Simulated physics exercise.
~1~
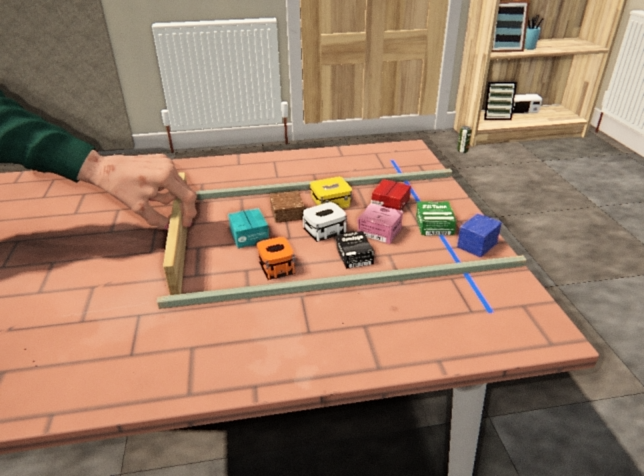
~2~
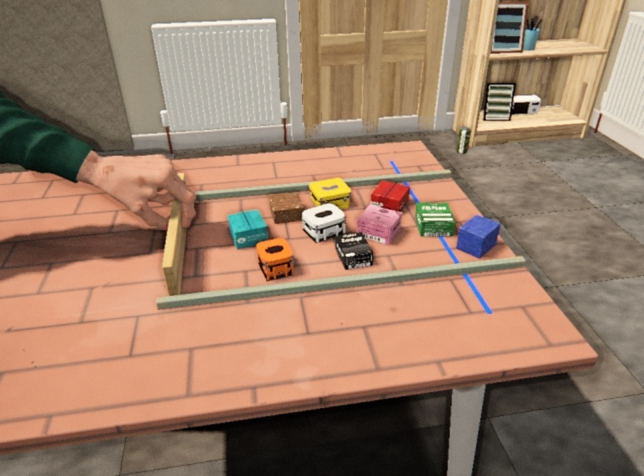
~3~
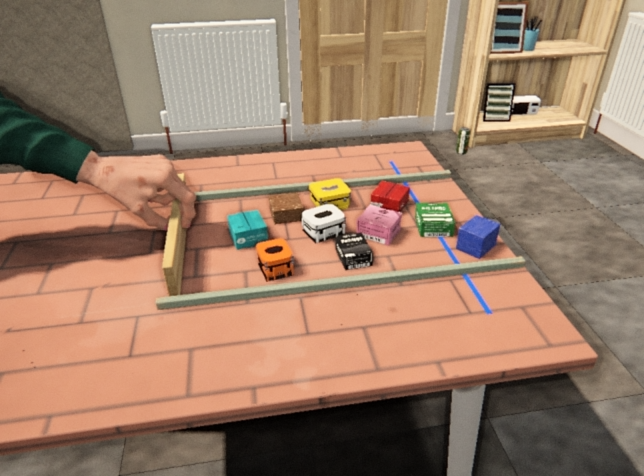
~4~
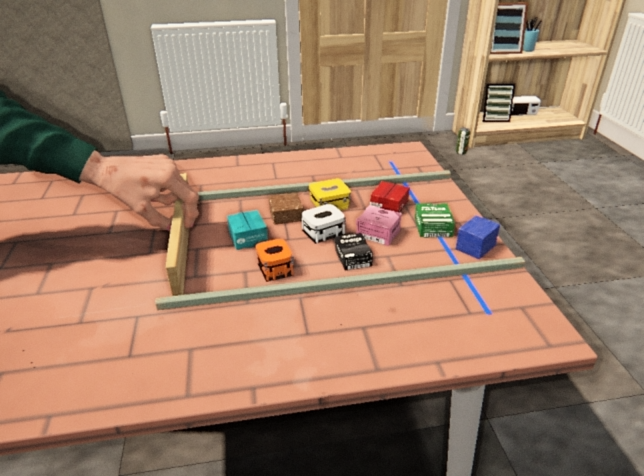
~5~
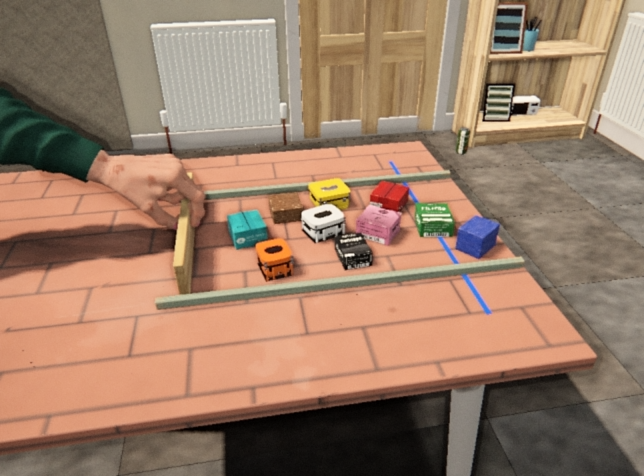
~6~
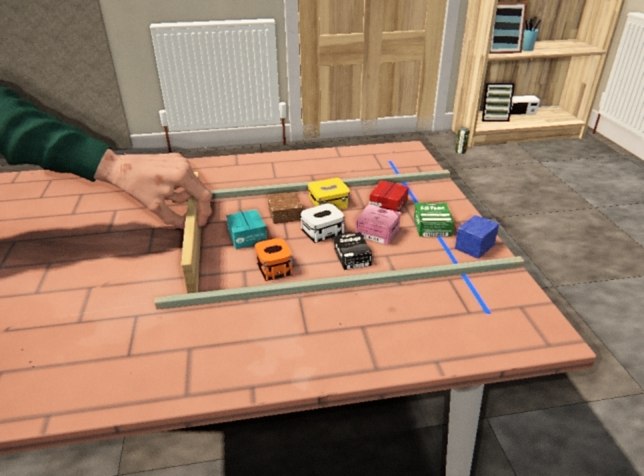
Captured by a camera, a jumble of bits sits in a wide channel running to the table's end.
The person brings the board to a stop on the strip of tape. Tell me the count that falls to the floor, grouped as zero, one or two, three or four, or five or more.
The edge claims three or four.
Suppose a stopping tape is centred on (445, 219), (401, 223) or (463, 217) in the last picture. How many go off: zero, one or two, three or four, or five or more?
Lab note - count at each of the three spots: More than four; just one or two; more than four.
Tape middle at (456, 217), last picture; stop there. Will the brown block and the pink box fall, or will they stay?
The brown block remains up; the pink box falls.
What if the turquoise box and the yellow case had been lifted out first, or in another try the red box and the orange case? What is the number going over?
2 and 2.
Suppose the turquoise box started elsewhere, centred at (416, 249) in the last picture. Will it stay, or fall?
From that start, the object then does not stay.
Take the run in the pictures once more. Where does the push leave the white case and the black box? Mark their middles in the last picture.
The white case comes to rest close to (474, 207), while the black box rests close to (485, 235).
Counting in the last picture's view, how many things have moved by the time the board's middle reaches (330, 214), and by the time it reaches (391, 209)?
So 9, and at the other place 10.
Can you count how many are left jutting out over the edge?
So the number is 2.
A little later, none off yet; blue block at rest near (477, 236); green box at rest near (433, 220); red box at rest near (389, 197).
Next, none off yet; blue block at rest near (478, 237); green box shifted about its own width near (455, 217); red box shifted a little near (407, 199).
Later still, one off so far; blue block shifted a little near (488, 237); green box dropping near (505, 265); red box shifted well along near (459, 197).
When it is over, the number that fall off is three or four; down, pink box, red box, green box and blue block.
